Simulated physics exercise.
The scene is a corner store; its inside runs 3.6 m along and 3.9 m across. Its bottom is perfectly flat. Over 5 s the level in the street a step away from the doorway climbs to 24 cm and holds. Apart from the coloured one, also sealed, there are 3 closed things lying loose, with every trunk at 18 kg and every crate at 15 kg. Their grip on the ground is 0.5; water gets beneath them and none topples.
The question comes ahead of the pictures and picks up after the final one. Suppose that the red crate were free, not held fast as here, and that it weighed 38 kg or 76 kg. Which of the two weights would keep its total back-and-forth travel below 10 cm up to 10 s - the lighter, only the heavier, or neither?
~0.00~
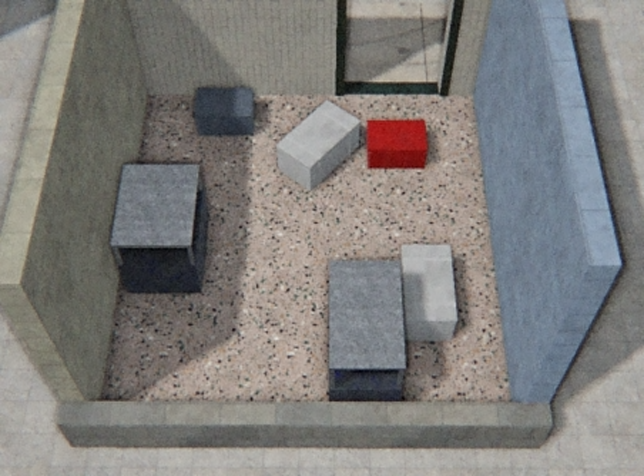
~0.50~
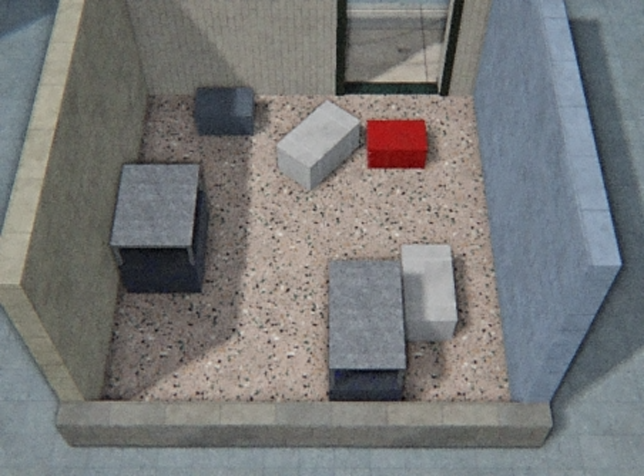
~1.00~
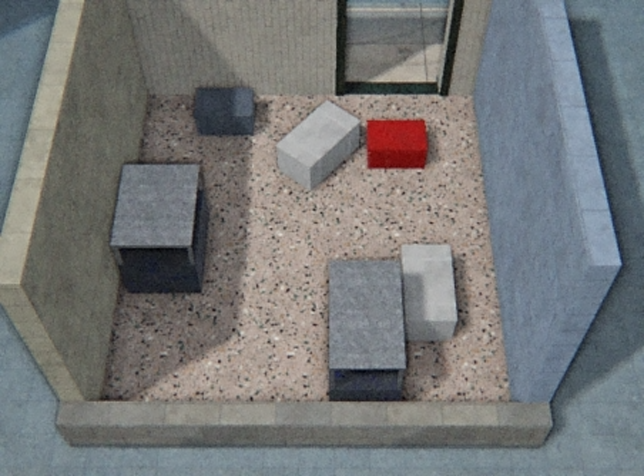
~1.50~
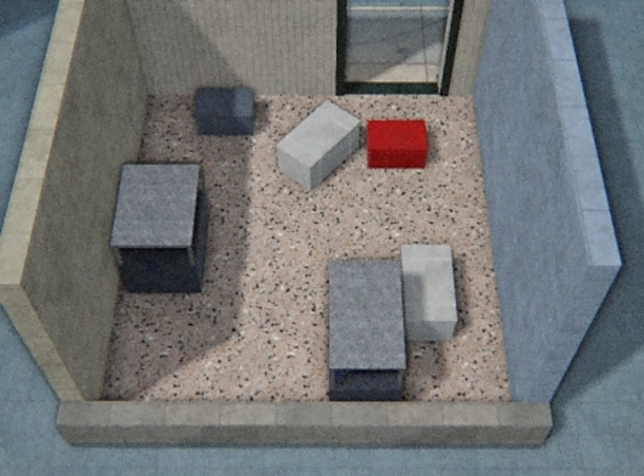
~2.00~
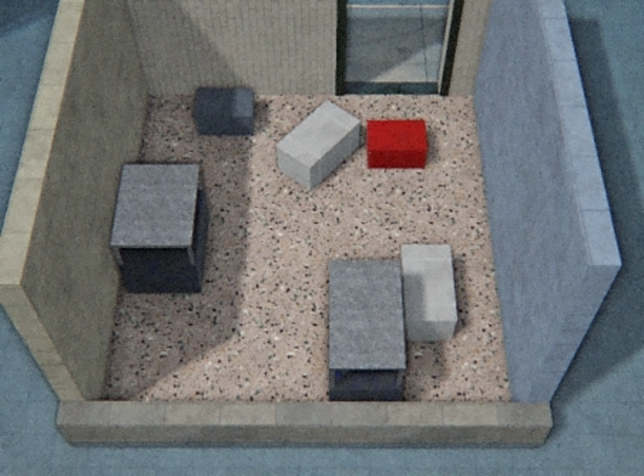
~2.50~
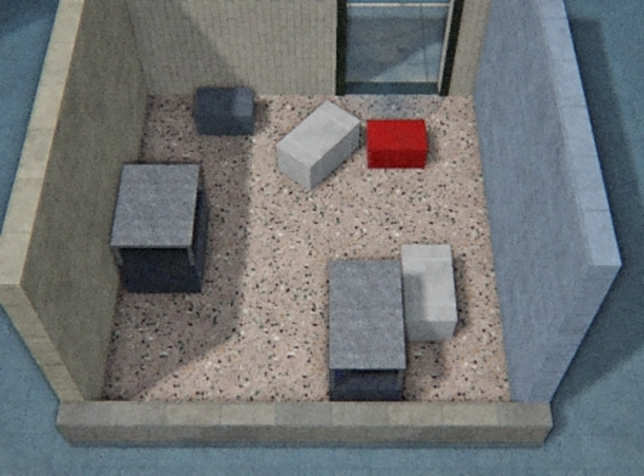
Result: Heavy ballast required.
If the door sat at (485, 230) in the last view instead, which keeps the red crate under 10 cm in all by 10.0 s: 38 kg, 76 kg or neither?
Outcome - the lighter pick works.
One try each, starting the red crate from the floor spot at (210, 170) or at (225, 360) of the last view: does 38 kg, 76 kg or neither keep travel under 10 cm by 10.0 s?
The light mass does it, then the light mass does it.
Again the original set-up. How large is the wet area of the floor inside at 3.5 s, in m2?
About 1.5 m2.
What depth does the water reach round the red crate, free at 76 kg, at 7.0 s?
Depth: Approx. 8 cm.
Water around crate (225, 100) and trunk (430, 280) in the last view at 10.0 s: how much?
10 and 14 cm.
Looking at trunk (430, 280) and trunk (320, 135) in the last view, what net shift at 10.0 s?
One is off by 80 cm, the other by 250 cm, in the order asked.
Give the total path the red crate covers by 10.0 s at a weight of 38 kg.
100 cm, roughly.
After 3.5 s the red crate would be 0 cm from its start with 38 kg and 0 cm from its start with 76 kg; 5 cm of water round it then.
After 4.5 s the red crate would be 0 cm from its start with 38 kg and 0 cm from its start with 76 kg; 7 cm of water round it then.
After 7.0 s the red crate would be 44 cm from its start with 38 kg and 0 cm from its start with 76 kg; 8 cm of water round it then.
After 10.0 s the red crate would be 92 cm from its start with 38 kg and 0 cm from its start with 76 kg; 10 cm of water round it then.
